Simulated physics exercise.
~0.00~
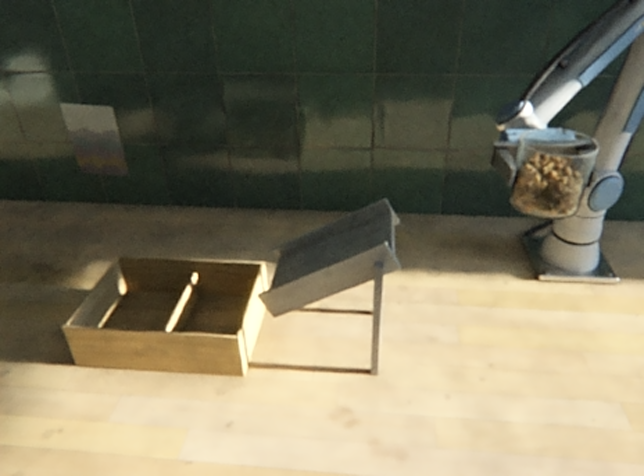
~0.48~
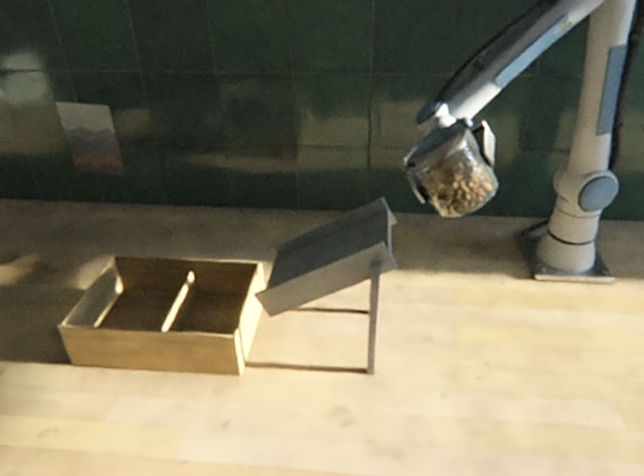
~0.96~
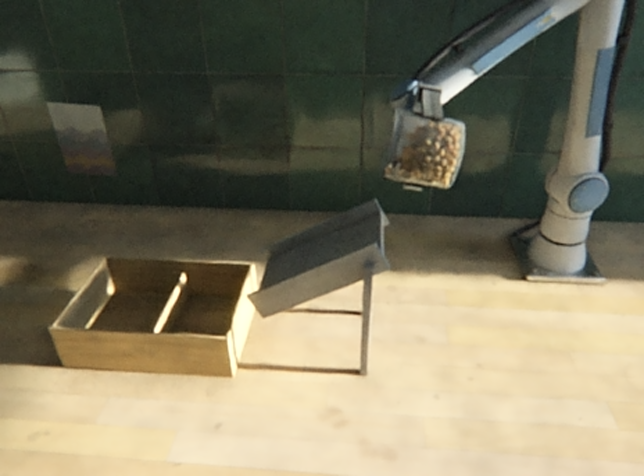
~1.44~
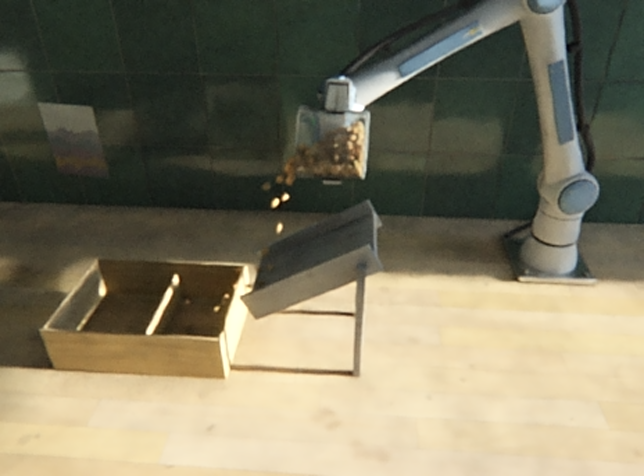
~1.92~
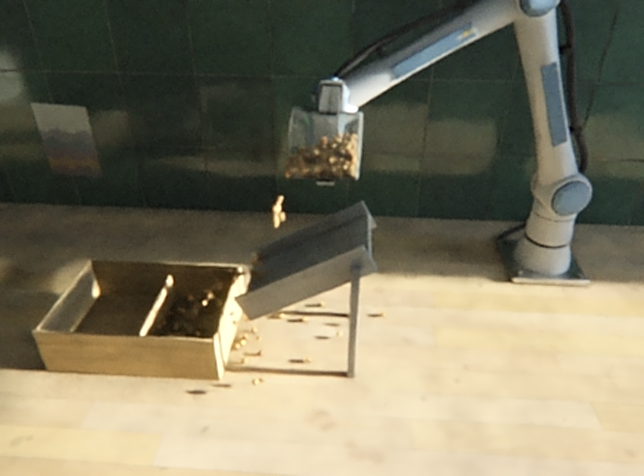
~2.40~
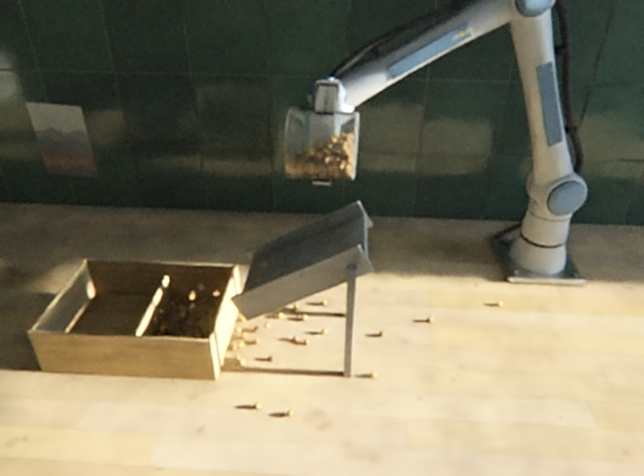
A robot arm swung a clear container of chickpeas leftward and tipped it above a sloping chute, spilling some into the nearer section of a divided wooden box, while others scattered across the table and many stayed in the container.
